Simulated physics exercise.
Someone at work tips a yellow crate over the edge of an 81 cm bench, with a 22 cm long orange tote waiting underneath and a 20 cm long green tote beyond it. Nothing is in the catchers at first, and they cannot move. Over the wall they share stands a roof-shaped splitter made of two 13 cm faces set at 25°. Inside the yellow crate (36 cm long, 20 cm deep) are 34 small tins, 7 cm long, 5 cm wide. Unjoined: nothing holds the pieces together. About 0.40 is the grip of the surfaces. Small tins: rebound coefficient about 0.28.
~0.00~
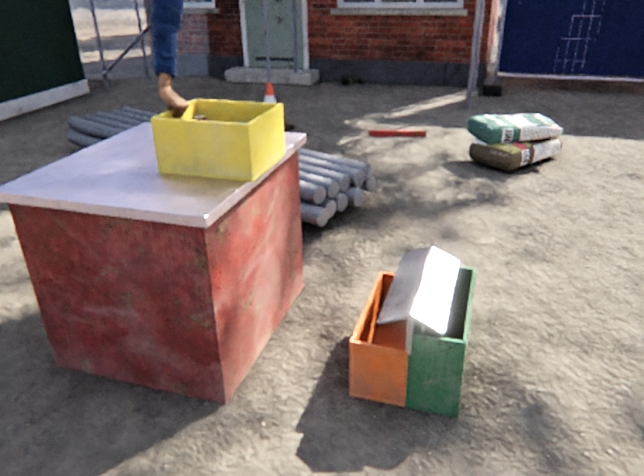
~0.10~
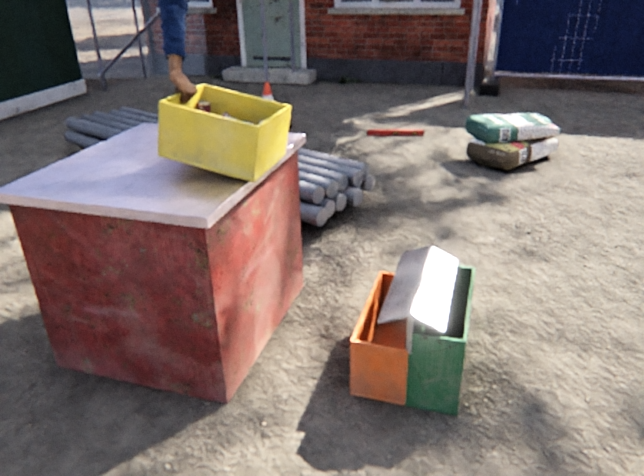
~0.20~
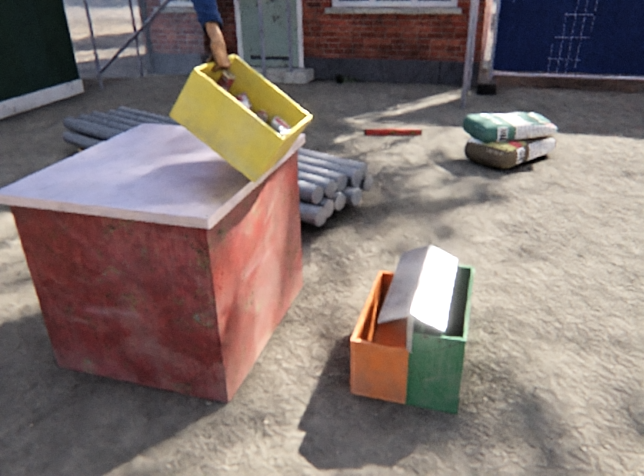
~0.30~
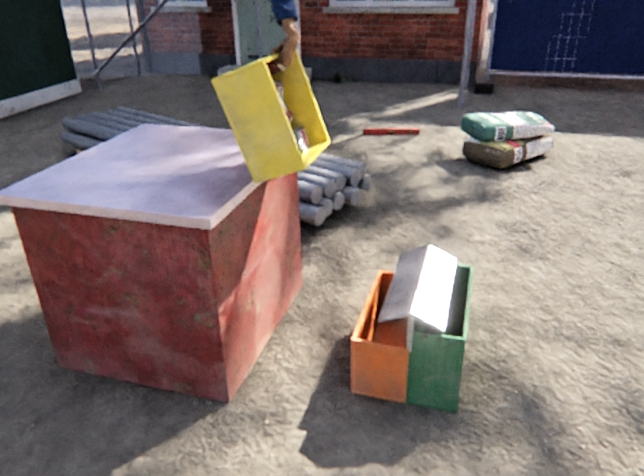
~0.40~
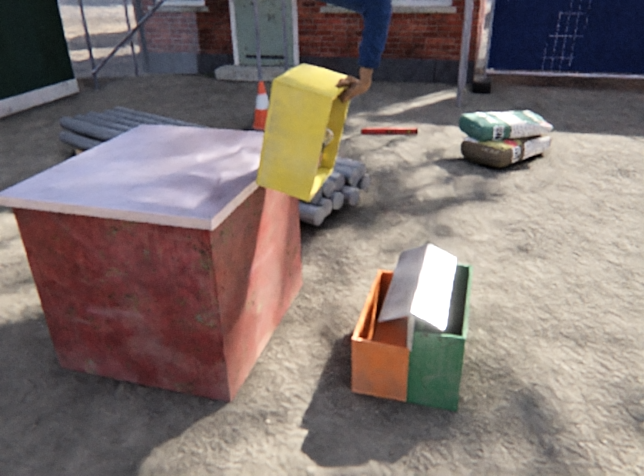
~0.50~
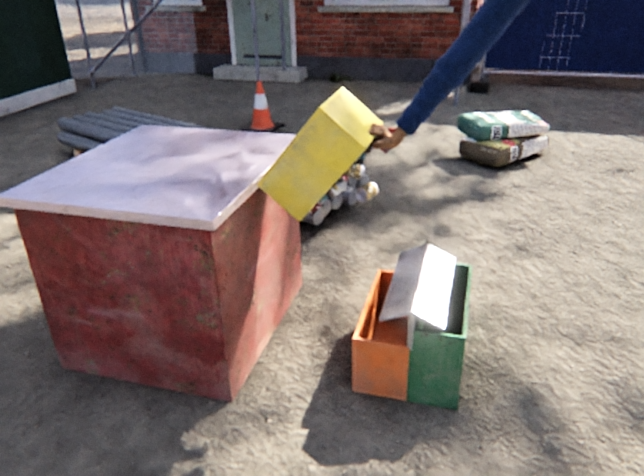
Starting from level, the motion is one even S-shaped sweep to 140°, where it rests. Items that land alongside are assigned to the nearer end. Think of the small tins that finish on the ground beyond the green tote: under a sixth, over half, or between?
Of the small tins, on the ground beyond the green tote: One sixth to one half.
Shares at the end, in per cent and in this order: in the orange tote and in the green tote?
Close to 10 and 0 percent respectively.
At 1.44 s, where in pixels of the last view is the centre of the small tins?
Look near pixel (347, 352).
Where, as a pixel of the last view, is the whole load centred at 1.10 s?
It's centred at about (356, 343).
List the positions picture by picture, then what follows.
In the first frame (each is followed by its nearest rim corner in this view; the camera moves round a little), yellow crate, (246, 124); green tote, (463, 341); 0° from level; none out.
The second frame shows yellow crate, (256, 126); 10° from level.
The third frame shows yellow crate, (281, 137); 36° from level.
The fourth frame shows yellow crate, (305, 165); 70° from level.
The fifth frame shows yellow crate, (310, 198); 104° from level.
The sixth frame shows yellow crate, (302, 219); green tote, (462, 337); 130° from level; 3 out.
After 0.65 s, tilt 140°; 4 still in the yellow crate and 30 in the air.
After 0.84 s, tilt 140°; 4 in the orange tote, 6 on the ground short of the orange tote and 24 in the air.
After 1.10 s, tilt 140°; 4 in the orange tote, 1 in the green tote, 18 on the ground short of the orange tote, 6 on the ground beyond the green tote and 5 in the air.
When it is over (at 1.44 s), 4 in the orange tote, 21 on the ground short of the orange tote and 9 on the ground beyond the green tote. Asked share, 9 of 34, 26 per cent.
